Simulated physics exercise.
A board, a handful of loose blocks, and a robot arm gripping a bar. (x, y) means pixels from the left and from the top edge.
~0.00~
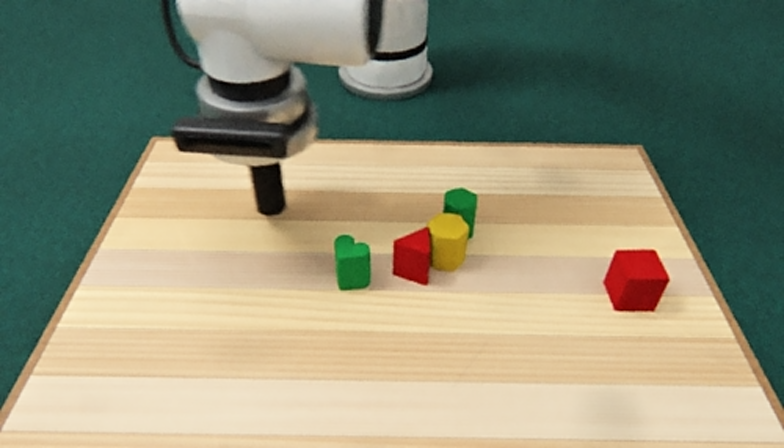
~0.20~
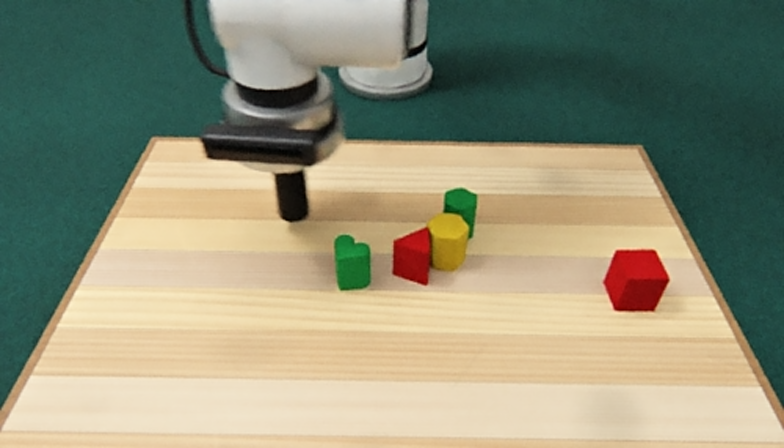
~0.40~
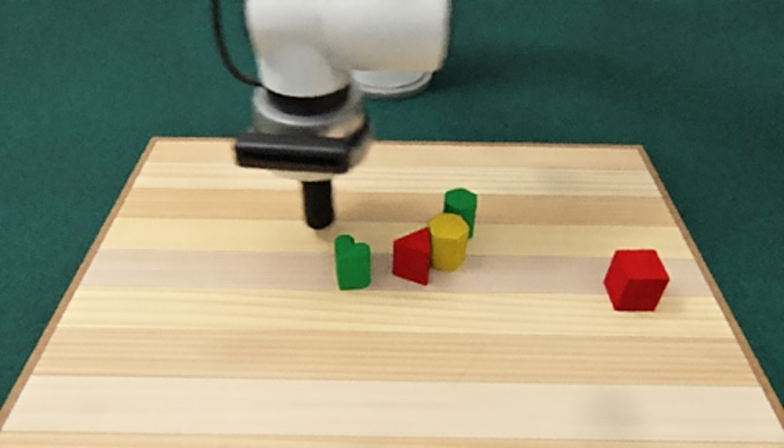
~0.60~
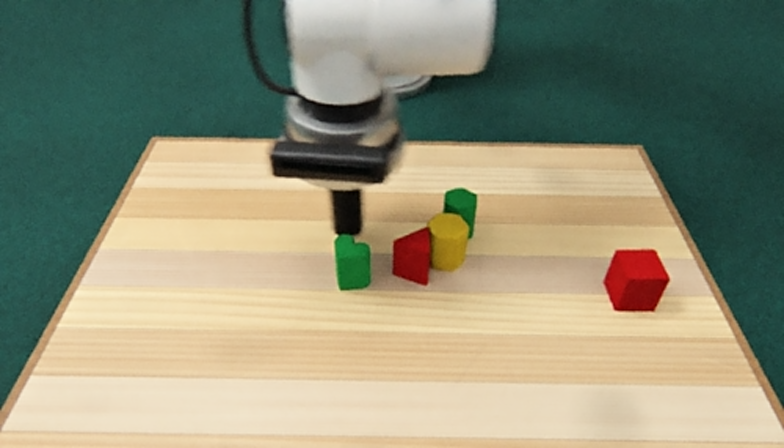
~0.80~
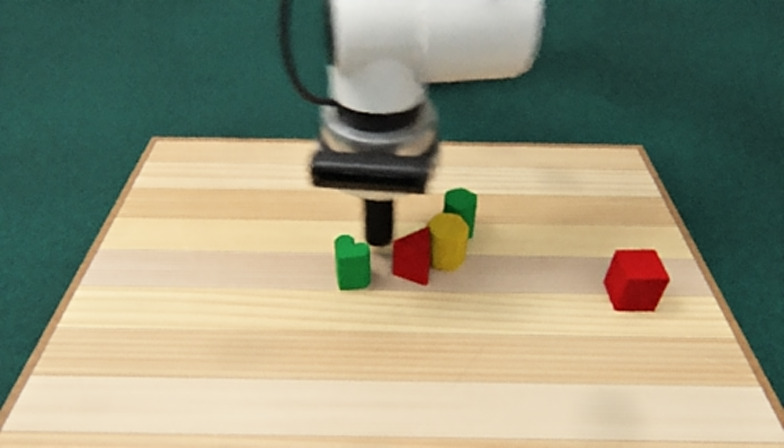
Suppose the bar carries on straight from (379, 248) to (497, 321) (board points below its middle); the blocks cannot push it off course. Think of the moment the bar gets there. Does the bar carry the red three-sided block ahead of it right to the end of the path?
Yes.
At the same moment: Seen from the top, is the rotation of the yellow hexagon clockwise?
I'd say no.
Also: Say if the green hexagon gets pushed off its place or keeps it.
That block stands still.
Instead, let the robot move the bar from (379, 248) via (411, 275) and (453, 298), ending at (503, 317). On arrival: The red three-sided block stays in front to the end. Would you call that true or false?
The claim holds.
The first path, step by step. One third of the way, bar at (417, 260); red three-sided block at (444, 252), turned 35° anticlockwise; yellow hexagon at (452, 225), turned 15° anticlockwise.
Two thirds of the way, bar at (456, 284); red three-sided block at (486, 277), turned 30° anticlockwise; yellow hexagon at (453, 226), turned 20° anticlockwise.
At the end, bar at (499, 310); green heart block not moved; red three-sided block at (531, 307), turned 15° anticlockwise; yellow hexagon at (453, 226), turned 20° anticlockwise; green hexagon not moved.
